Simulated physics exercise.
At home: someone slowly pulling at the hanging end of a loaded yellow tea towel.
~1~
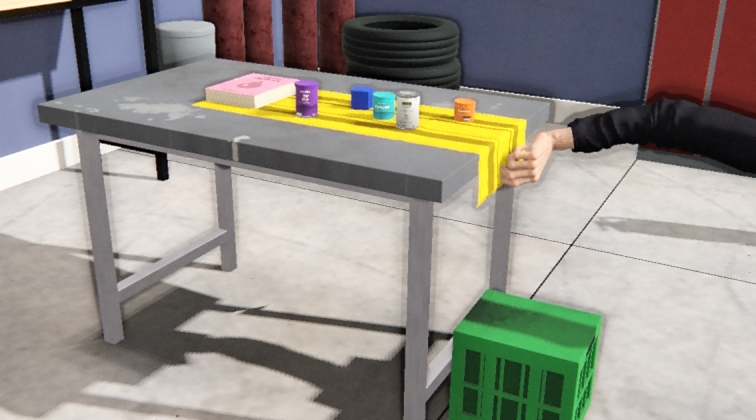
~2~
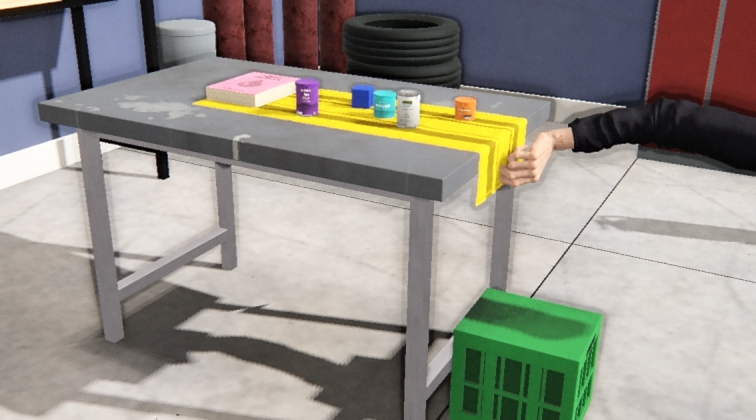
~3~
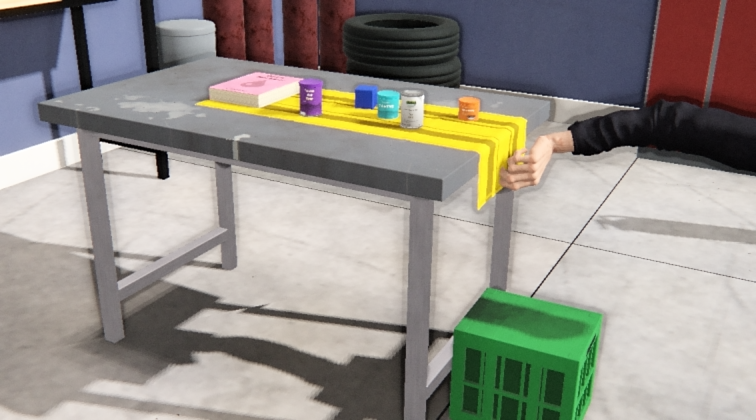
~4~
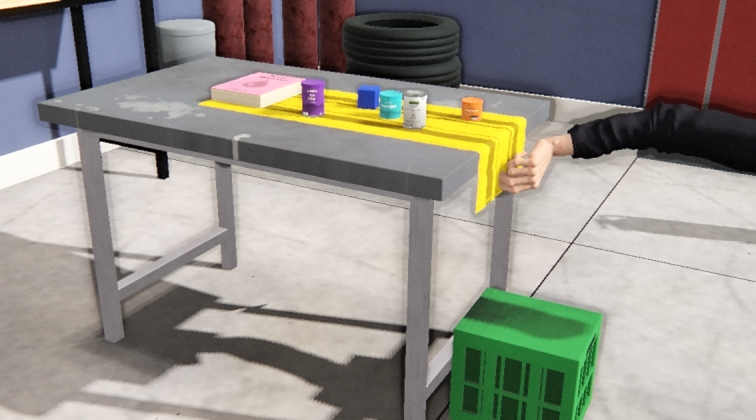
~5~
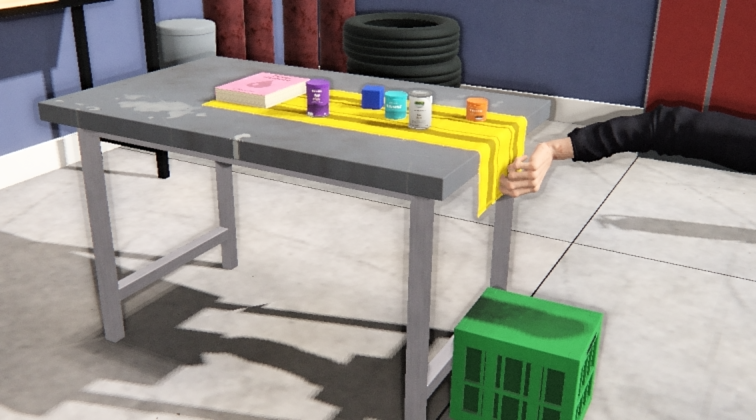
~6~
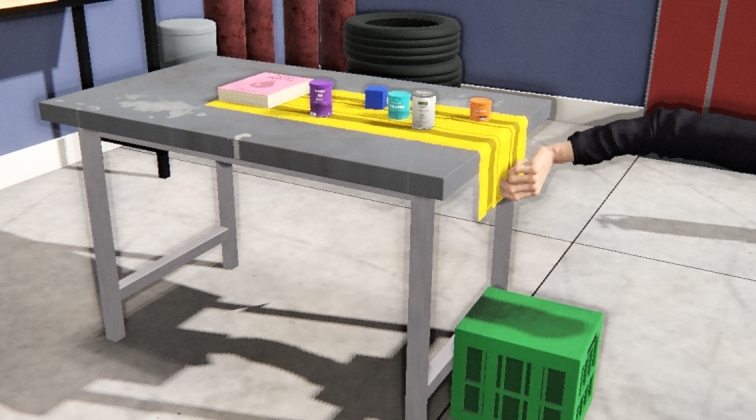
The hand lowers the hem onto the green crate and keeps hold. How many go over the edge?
The workbench loses three.
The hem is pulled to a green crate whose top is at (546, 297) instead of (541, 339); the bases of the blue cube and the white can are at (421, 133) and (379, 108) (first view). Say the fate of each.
The blue cube goes over; the white can holds on.
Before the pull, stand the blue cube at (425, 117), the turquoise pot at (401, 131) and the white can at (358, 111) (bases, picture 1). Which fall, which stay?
The blue cube tumbles off, the turquoise pot drops off, the white can stays on.
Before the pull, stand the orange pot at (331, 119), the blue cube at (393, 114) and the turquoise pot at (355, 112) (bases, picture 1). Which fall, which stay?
The orange pot survives, the blue cube falls, the turquoise pot stays on.
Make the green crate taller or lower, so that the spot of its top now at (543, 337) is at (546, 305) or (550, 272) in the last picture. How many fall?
Then 2 and 1.
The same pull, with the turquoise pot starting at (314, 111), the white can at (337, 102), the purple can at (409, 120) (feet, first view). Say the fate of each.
The turquoise pot stays on; the white can does not fall; the purple can is carried off.
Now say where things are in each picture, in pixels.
In the first frame, hem (477, 207); orange pot (465, 101); white can (408, 94); turquoise pot (384, 94); blue cube (362, 89); purple can (306, 83); top of the crate (541, 340).
In the second frame, hem (476, 206); orange pot (466, 100).
In the third frame, hem (478, 210); white can (413, 93).
In the fourth frame, hem (476, 213); turquoise pot (391, 93); top of the crate (542, 338).
In the fifth frame, hem (477, 217); blue cube (373, 88).
In the sixth frame, hem (479, 221); orange pot (481, 100); white can (424, 93); turquoise pot (399, 94); blue cube (376, 88); purple can (320, 82).
A little later, hem near (499, 258); orange pot gone.
Next, hem near (498, 297); orange pot and white can gone.
When it is over, hem on the crate; orange pot, white can and turquoise pot gone. The count of fallen things is three.
